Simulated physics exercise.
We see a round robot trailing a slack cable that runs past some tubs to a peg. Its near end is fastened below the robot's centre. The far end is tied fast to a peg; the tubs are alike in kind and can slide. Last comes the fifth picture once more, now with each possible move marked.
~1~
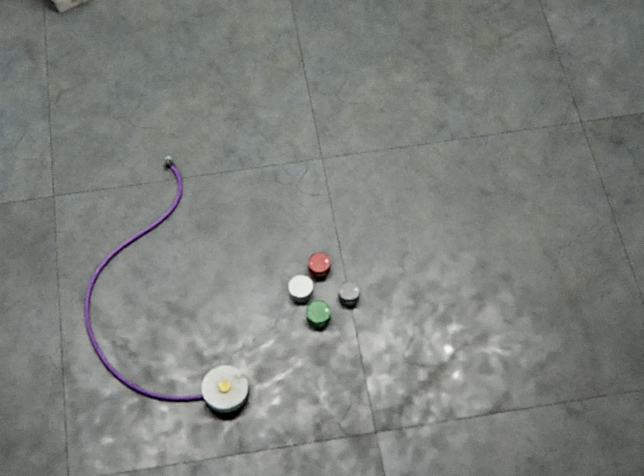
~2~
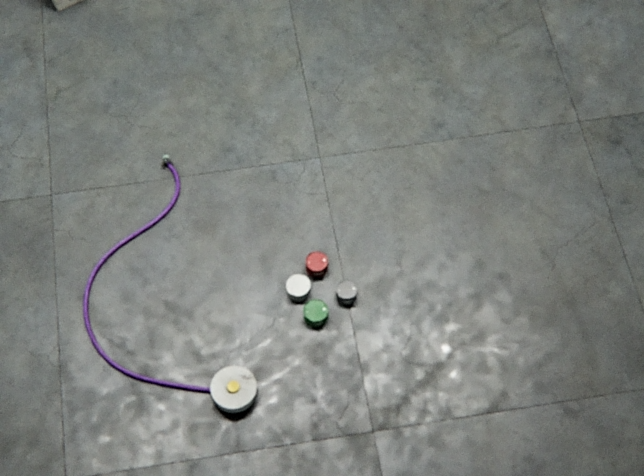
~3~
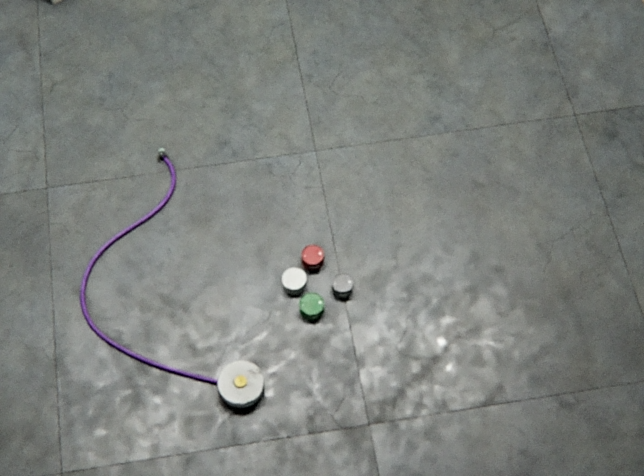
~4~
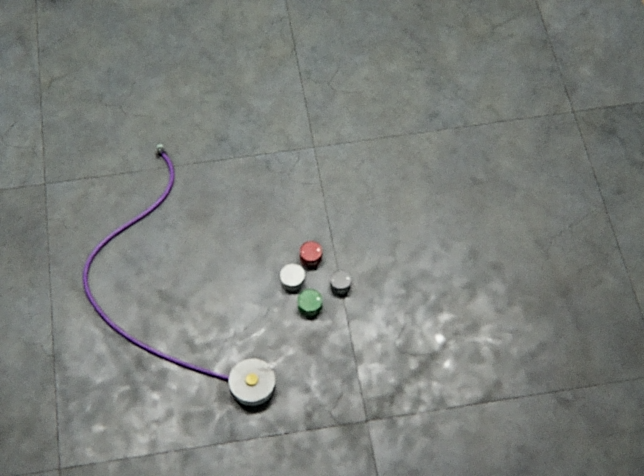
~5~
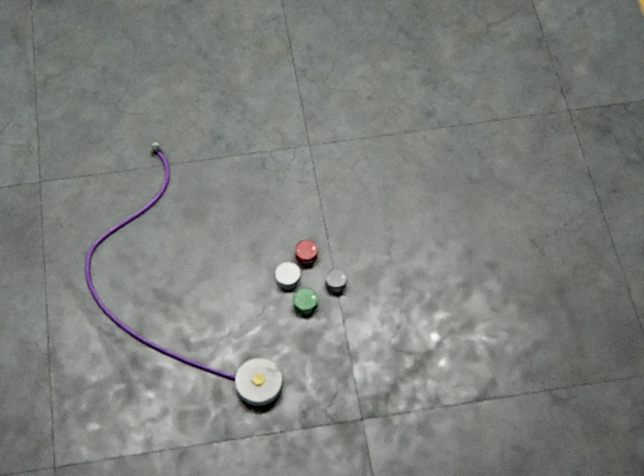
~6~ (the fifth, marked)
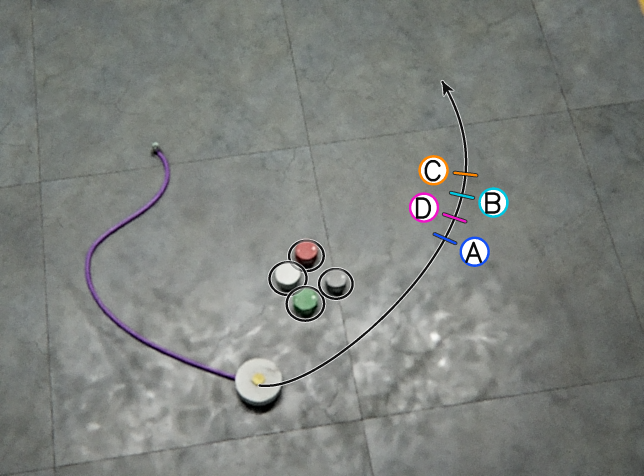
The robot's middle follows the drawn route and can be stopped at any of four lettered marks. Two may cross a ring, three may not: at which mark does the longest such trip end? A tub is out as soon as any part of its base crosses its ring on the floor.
No farther than A.
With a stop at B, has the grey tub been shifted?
Yes.
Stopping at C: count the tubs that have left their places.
Four.
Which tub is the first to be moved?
The green tub.
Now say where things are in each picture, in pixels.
Peg (169, 163); red tub (319, 266); white tub (301, 289), in the first picture.
Robot (234, 390); grey tub (347, 293), in the second picture.
Robot (241, 385); red tub (313, 258), in the third picture.
Robot (252, 383); green tub (310, 303), in the fourth picture.
Robot (259, 383); peg (156, 149); red tub (306, 253); white tub (288, 276), in the fifth picture.
On the marked copy, A at (445, 239); B at (462, 195); C at (465, 174); D at (455, 218); the route from (259, 386) via (435, 256) to (442, 82).
With A. Early on, robot (342, 349).
Further on, robot (406, 290).
At the end, robot (446, 235); green tub (310, 285); one over the rings.
As for the rest, B has four over the rings; C has four over the rings; D has three over the rings.
